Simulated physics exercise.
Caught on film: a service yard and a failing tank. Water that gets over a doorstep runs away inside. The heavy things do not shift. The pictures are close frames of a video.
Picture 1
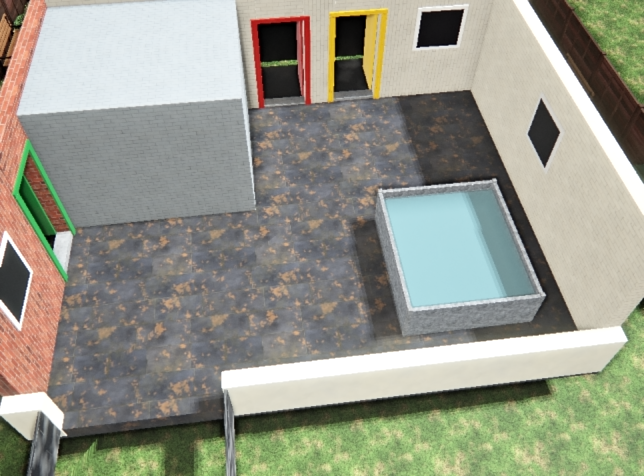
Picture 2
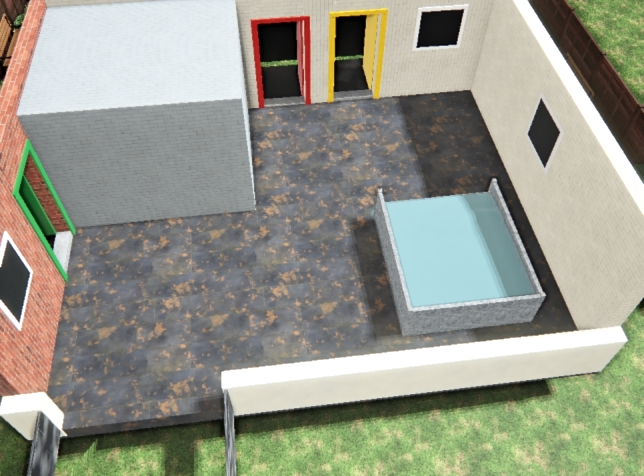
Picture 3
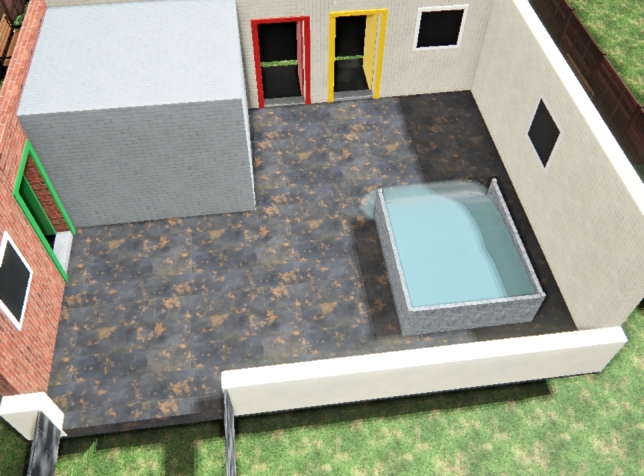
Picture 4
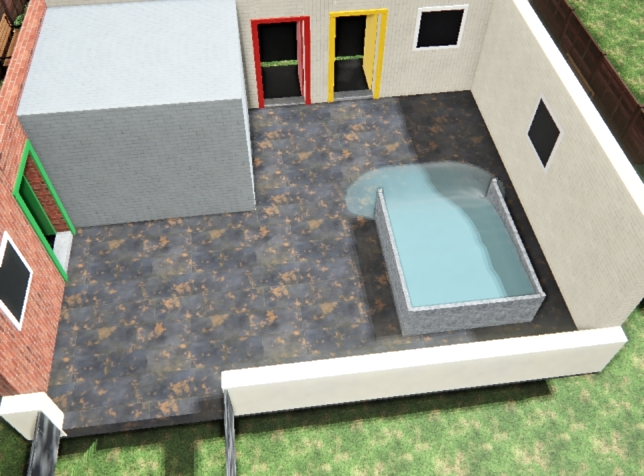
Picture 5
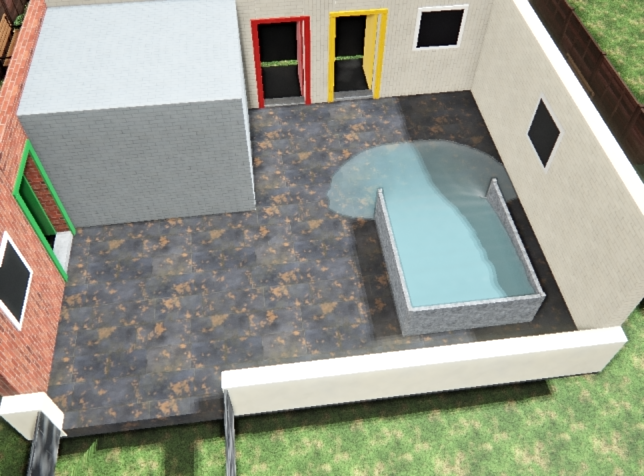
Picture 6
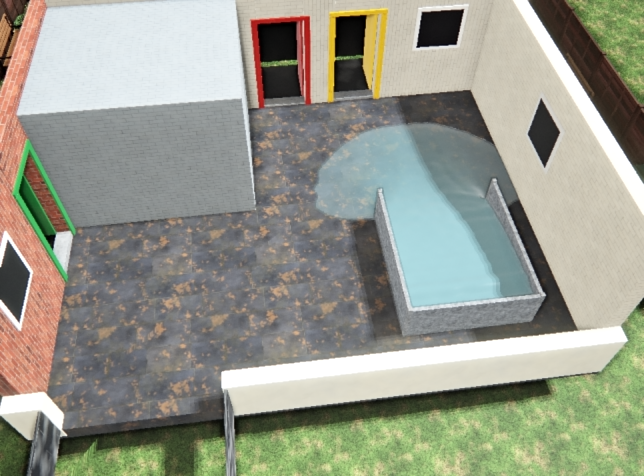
Water pours from the tank's open far side and spreads across the dark yard floor.
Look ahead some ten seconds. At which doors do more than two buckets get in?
One by one: The yellow door takes more than that; the green door stays under that; the red door takes more than that.
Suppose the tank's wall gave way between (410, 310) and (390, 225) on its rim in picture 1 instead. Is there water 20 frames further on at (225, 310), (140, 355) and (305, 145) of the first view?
As listed: Covered, wet, not flooded.
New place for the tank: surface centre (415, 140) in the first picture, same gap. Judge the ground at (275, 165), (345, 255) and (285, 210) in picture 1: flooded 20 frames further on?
One after the other: Wet, no water, wet.
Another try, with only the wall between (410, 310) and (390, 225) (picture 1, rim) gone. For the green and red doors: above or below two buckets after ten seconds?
My reading: Green takes more, red stays under.
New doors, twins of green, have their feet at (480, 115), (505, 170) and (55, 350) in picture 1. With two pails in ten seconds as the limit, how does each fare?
In turn: Lets more in, is under, takes less.
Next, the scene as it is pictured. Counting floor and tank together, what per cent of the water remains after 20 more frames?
Close to 86 %.
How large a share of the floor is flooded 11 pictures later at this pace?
About 40 per cent.
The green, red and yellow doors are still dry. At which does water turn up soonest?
That is the one in yellow.
A moment on, water covers 35 % of the floor; the yellow door over two buckets in, the green door not reached, the red door not reached.
Next, water covers 40 % of the floor; the yellow door far over two buckets in, the green door not reached, the red door under two buckets in.
Then, water covers 40 % of the floor; the yellow door far over two buckets in, the green door not reached, the red door far over two buckets in.
Later, water covers 60 % of the floor; the yellow door far over two buckets in, the green door not reached, the red door far over two buckets in.
In the end, water covers 85 % of the floor; the yellow door far over two buckets in, the green door not reached, the red door far over two buckets in.
